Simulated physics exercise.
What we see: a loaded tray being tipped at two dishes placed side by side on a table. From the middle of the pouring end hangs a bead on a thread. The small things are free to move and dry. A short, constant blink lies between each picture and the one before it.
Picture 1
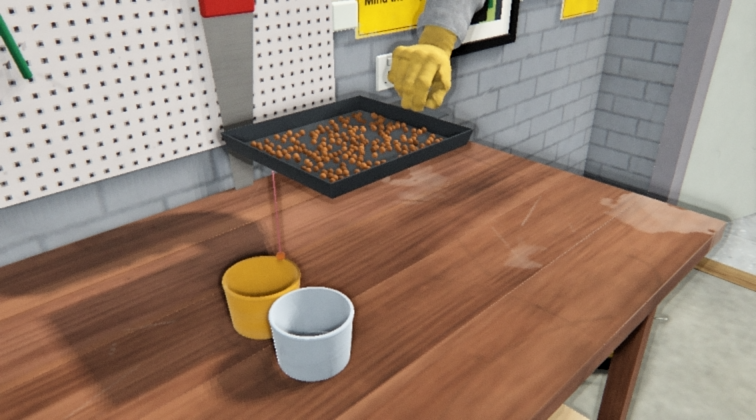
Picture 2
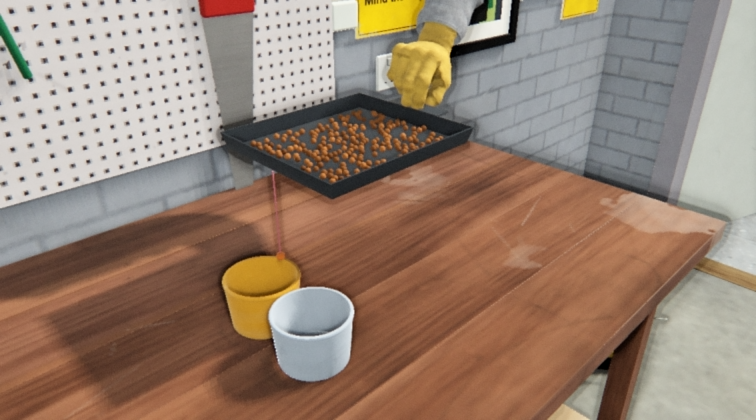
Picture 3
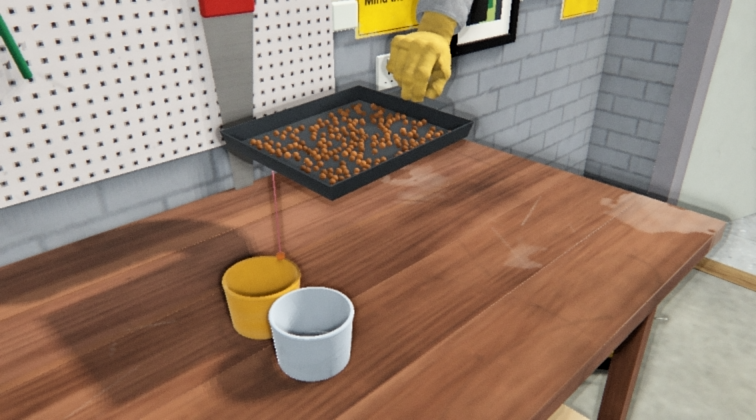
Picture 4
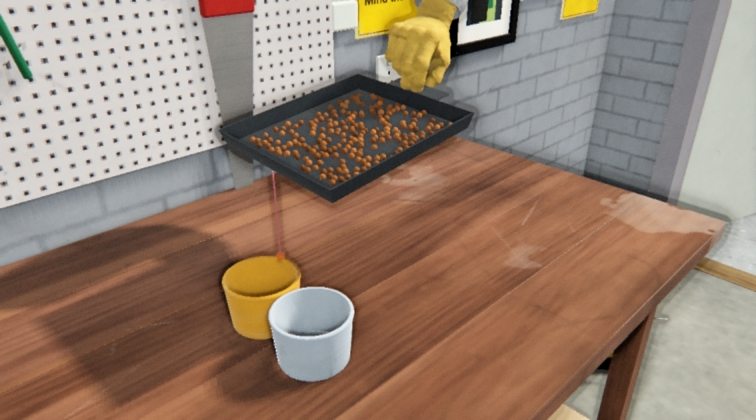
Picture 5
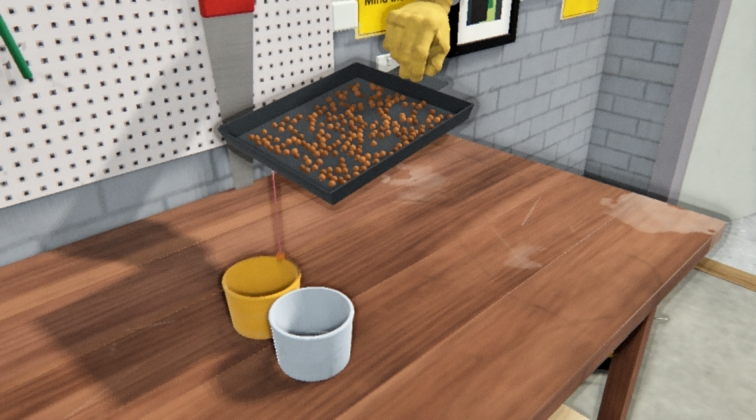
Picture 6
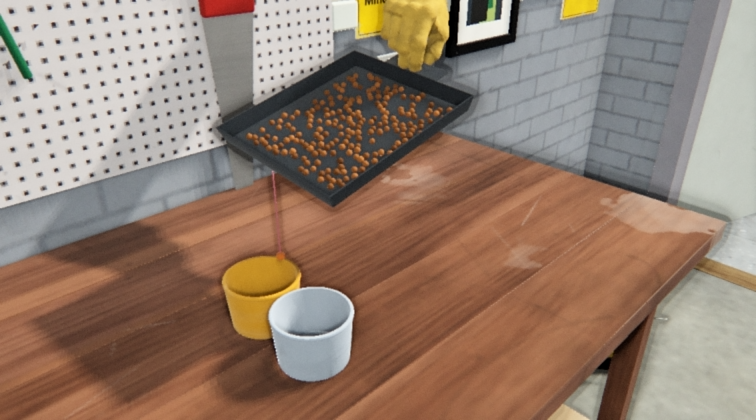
A dark tray of small orange-brown balls sits nearly level above a wooden table, near a yellow-gloved hand, with a yellow dish and a white dish below. The tray's far side then rises gradually as the glove lifts, and its near edge slants lower toward the right, while the dishes stay still.
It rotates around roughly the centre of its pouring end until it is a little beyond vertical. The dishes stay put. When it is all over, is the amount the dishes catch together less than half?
No, they hold more than half.
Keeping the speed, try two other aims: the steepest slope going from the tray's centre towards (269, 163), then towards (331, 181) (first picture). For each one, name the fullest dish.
Note: Place 1, the dish at the left; place 2, the dish at the right.
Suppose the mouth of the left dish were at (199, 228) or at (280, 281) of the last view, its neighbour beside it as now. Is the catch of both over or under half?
For the earlier try a smaller portion is kept, for the later one a larger portion.
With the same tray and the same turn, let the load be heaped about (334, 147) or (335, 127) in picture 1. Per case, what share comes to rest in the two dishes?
Try 1: 100 %; try 2: 90 %.
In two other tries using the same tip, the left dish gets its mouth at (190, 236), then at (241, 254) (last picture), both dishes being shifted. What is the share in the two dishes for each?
Respectively 0 percent and 30 percent.
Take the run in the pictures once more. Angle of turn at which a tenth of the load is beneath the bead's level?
Roughly 90 degrees of turn.
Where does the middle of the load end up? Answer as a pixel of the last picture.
Roughly pixel (314, 350).
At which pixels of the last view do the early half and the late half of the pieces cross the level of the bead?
I'd say close to (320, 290) at first and close to (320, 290) later on.
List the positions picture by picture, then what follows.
In the first picture, corners of the pouring end at (227, 132) and (331, 180), level; middle of the load at (356, 144), cereal balls; left dish at (232, 309); right dish at (280, 348); bead on its thread at (281, 256).
In the second picture, corners of the pouring end at (227, 132) and (331, 181), level; middle of the load at (356, 143).
In the third picture, corners of the pouring end at (226, 131) and (331, 183), tipped barely, lowest at the right corner; middle of the load at (356, 139).
In the fourth picture, corners of the pouring end at (225, 129) and (331, 186), tipped a little, lowest at the right corner; middle of the load at (355, 134).
In the fifth picture, corners of the pouring end at (223, 128) and (330, 189), tipped a little, lowest at the right corner; middle of the load at (354, 129).
In the sixth picture, corners of the pouring end at (222, 127) and (330, 192), tipped clearly, lowest at the right corner; middle of the load at (353, 125); left dish at (232, 309); right dish at (280, 348).
Soon after the last picture, tray tipped steeply; nearly all on the tray; a stray few in the right dish; a small part in the air.
A little later, tray tipped right over; most on the tray; a small part in the right dish; a stray few outside both; a small part in the air.
Later still, tray tipped past a quarter turn; most in the right dish; a small part in the left dish; a small part outside both.
At rest, tray tipped past a quarter turn; most in the right dish; a small part in the left dish; a small part outside both.
